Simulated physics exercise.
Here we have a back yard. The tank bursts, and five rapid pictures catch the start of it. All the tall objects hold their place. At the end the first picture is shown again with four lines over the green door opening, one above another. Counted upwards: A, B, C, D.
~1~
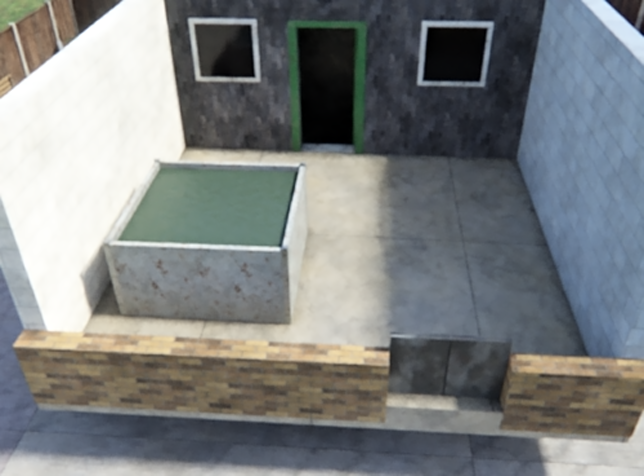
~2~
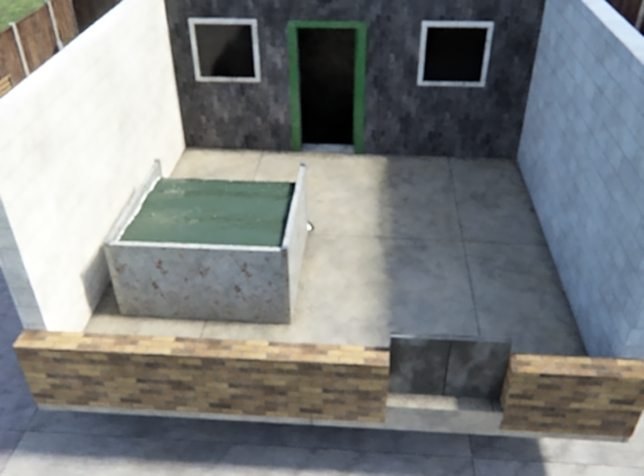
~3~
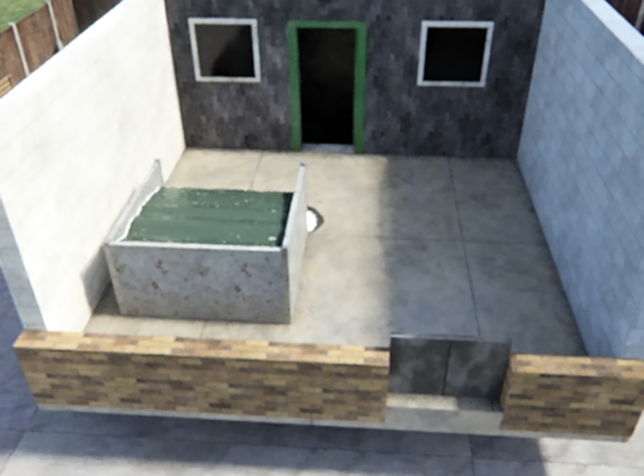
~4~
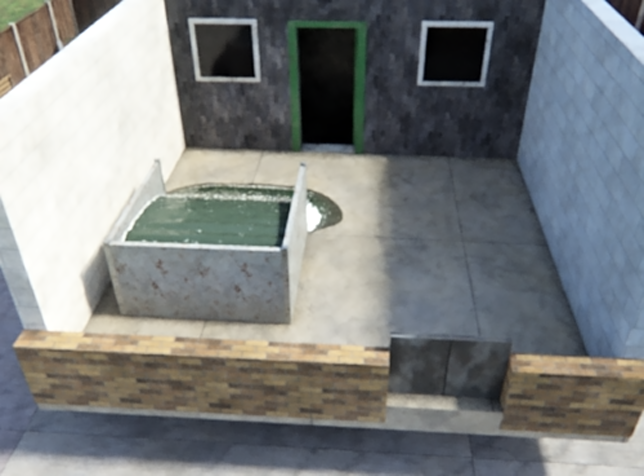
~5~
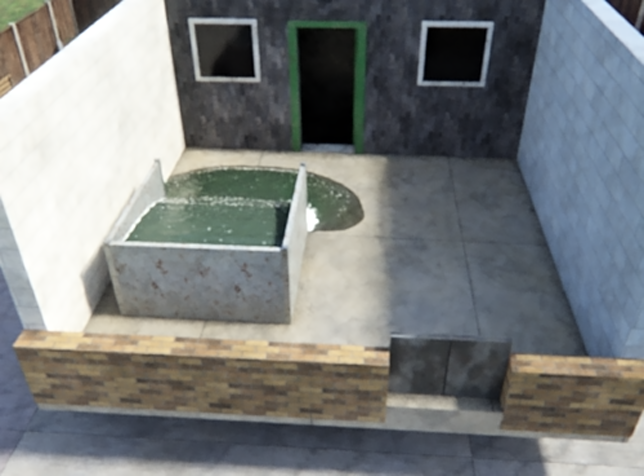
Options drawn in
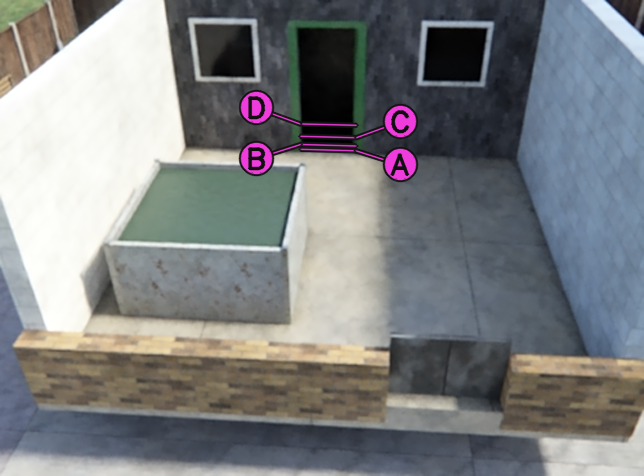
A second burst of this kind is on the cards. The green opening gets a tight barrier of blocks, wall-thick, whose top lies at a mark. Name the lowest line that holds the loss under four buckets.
It is D.
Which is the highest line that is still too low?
It is C.
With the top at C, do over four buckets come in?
Yes.
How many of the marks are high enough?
One of the four.
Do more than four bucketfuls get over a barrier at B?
Yes, it does.
In magenta, A at (328, 150); B at (328, 145); C at (328, 137); D at (328, 124); from the bottom up A, B, C, D.
With A, dozens of bucketfuls pour in.
With B, dozens of bucketfuls pour in.
With C, about 10 bucketfuls get in.
With D, a splash gets over, under a bucket.
